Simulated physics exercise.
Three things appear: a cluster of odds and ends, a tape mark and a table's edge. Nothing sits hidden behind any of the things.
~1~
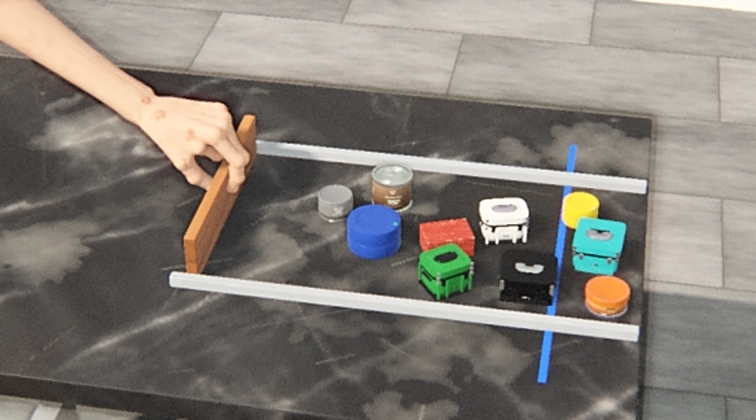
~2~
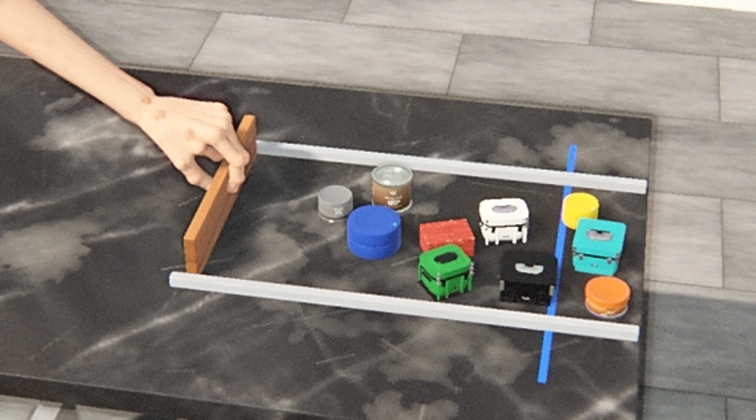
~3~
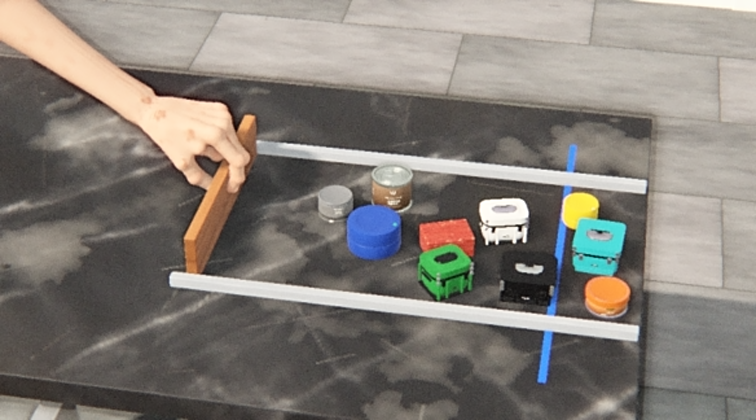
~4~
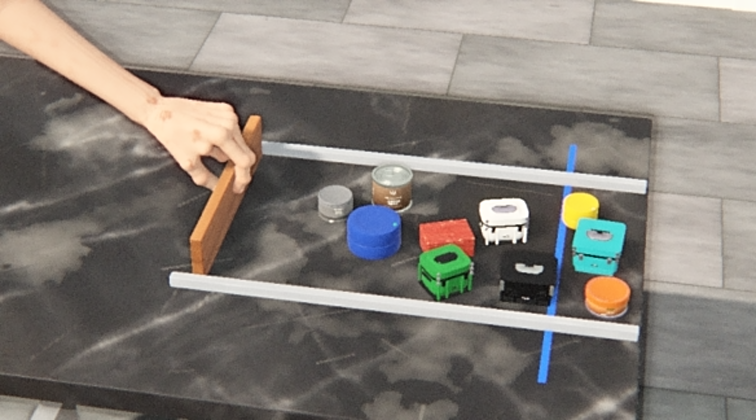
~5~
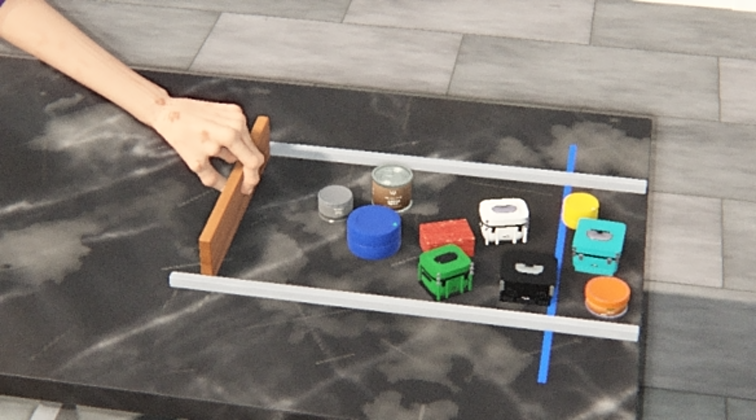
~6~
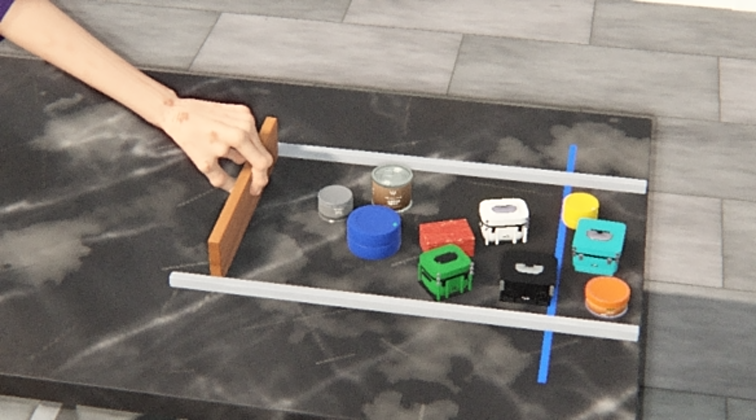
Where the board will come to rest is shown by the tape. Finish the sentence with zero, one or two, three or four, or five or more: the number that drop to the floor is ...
The number that drop to the floor is one or two.
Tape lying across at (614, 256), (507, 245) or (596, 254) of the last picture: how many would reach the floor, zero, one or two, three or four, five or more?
First at least five, then none, and last five or more.
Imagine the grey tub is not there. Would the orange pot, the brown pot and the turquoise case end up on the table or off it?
The orange pot ends up below - the brown pot remains - the turquoise case ends up below.
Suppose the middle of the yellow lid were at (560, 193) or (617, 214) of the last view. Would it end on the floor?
Place by place, it survives; is lost.
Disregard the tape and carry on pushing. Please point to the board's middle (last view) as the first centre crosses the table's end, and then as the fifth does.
It sits around (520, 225) and after that around (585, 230).
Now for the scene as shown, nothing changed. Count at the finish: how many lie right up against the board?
I count 4 of them.
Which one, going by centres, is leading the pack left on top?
That would be the red block.
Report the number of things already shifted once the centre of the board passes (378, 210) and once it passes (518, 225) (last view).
Moved so far: 4, then 10.
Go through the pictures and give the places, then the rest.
The first frame shows orange pot (607, 297); turquoise case (598, 246); yellow lid (580, 211); board (223, 193); tape (559, 250).
The second frame shows turquoise case (598, 247); white case (503, 222).
The third frame shows yellow lid (580, 211); green case (445, 272).
The fourth frame shows orange pot (607, 298); blue lid (374, 232).
The fifth frame shows turquoise case (598, 247); grey tub (336, 204).
The sixth frame shows orange pot (607, 298); turquoise case (598, 247); yellow lid (580, 211); board (245, 195); tape (559, 250).
A little later, none off yet; orange pot at rest near (607, 298); turquoise case at rest near (598, 247); yellow lid at rest near (580, 211).
When it is over, the number that fall off is one or two; down, turquoise case and orange pot.
